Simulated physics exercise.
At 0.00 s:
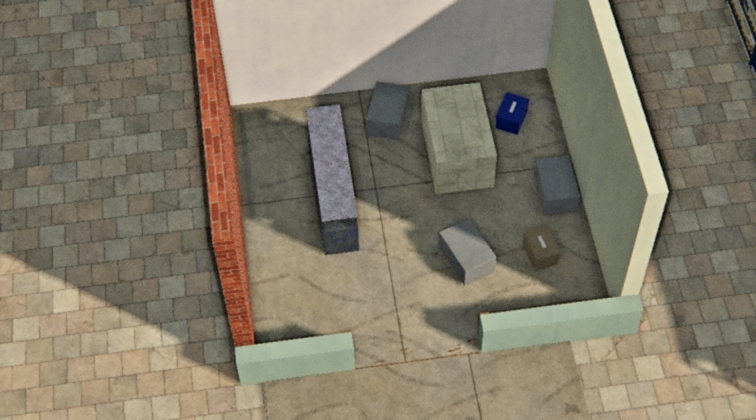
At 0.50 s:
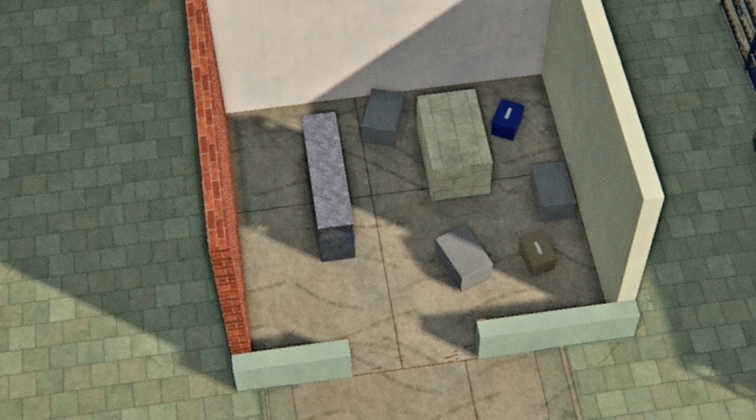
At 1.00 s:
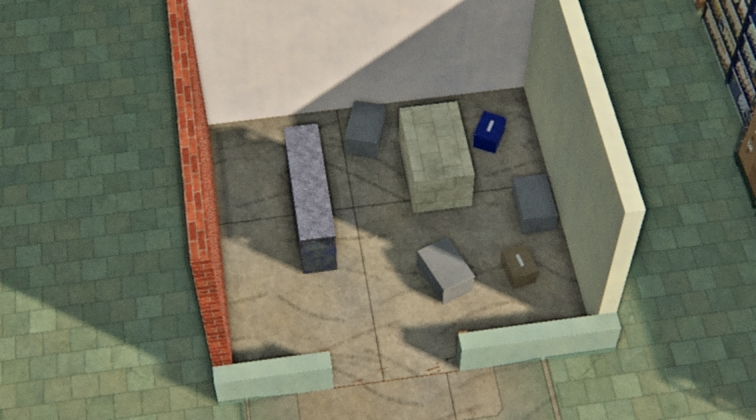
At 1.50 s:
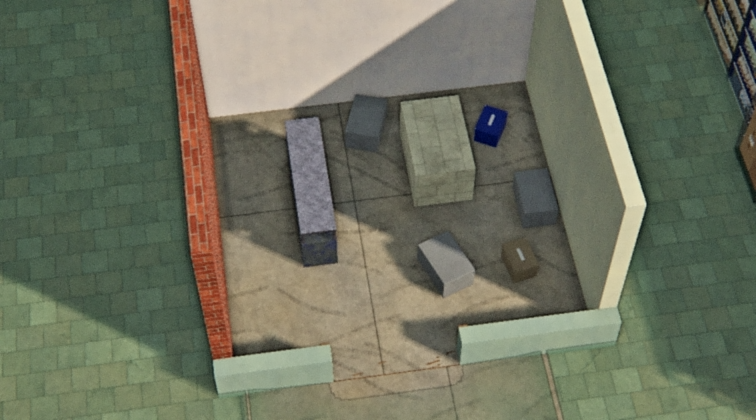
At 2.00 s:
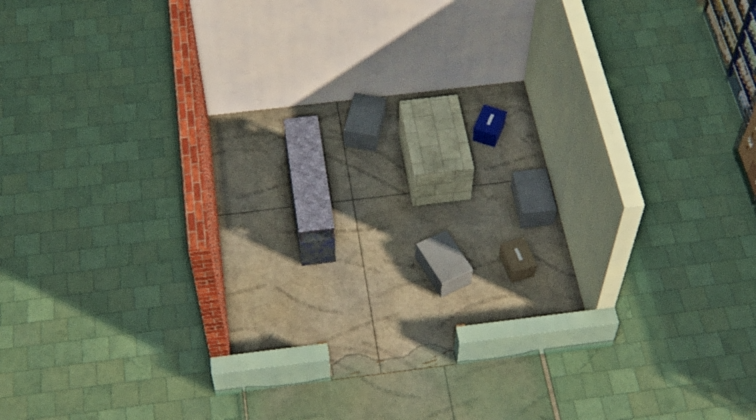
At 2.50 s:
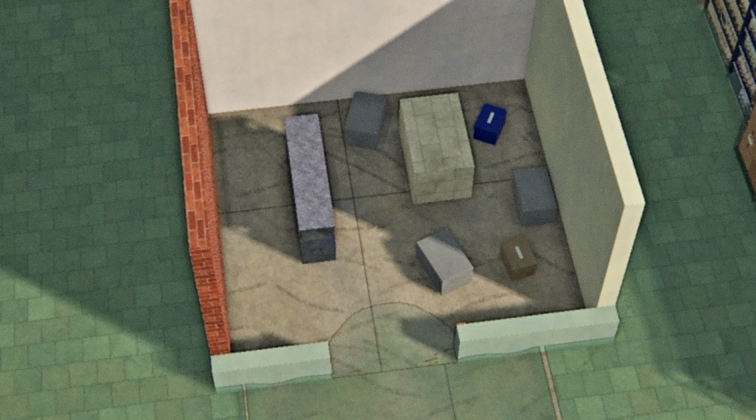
Greenish water covers the paving outside and creeps through the doorway while the boxes stay still.
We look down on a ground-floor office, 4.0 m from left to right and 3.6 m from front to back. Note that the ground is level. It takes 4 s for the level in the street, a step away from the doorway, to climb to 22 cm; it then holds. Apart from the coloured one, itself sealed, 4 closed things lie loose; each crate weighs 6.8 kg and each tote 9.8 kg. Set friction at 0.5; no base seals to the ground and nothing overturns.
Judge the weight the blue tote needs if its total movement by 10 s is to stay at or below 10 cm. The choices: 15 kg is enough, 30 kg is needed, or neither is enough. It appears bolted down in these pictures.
Winning option: Only the heavier.
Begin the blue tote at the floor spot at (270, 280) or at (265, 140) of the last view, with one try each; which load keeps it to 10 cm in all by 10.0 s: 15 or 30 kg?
Result, try 1: Heavy passes, light fails; try 2: Heavy passes, light fails.
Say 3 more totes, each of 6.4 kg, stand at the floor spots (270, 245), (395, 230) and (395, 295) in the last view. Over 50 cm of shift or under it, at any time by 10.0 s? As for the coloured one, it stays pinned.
Taking them in order, the first is inside the line, the second beyond the line and the third beyond the line.
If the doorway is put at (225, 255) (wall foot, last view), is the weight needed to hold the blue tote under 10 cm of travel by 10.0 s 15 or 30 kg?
Just the heavy one.
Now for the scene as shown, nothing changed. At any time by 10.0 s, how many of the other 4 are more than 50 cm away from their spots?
Count: 1.
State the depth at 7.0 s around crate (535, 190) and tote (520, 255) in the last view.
First about 6 cm, second about 3 cm.
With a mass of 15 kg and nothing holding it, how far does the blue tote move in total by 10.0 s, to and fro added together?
Path length near 100 cm.
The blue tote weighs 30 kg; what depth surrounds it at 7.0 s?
Depth: Approx. 5 cm.
After 3.5 s the blue tote would be 0 cm from its start with 15 kg and 0 cm from its start with 30 kg; 0 cm of water round it then.
After 4.5 s the blue tote would be 0 cm from its start with 15 kg and 0 cm from its start with 30 kg; 0 cm of water round it then.
After 7.0 s the blue tote would be 0 cm from its start with 15 kg and 0 cm from its start with 30 kg; 5 cm of water round it then.
After 10.0 s the blue tote would be 88 cm from its start with 15 kg and 0 cm from its start with 30 kg; 15 cm of water round it then.
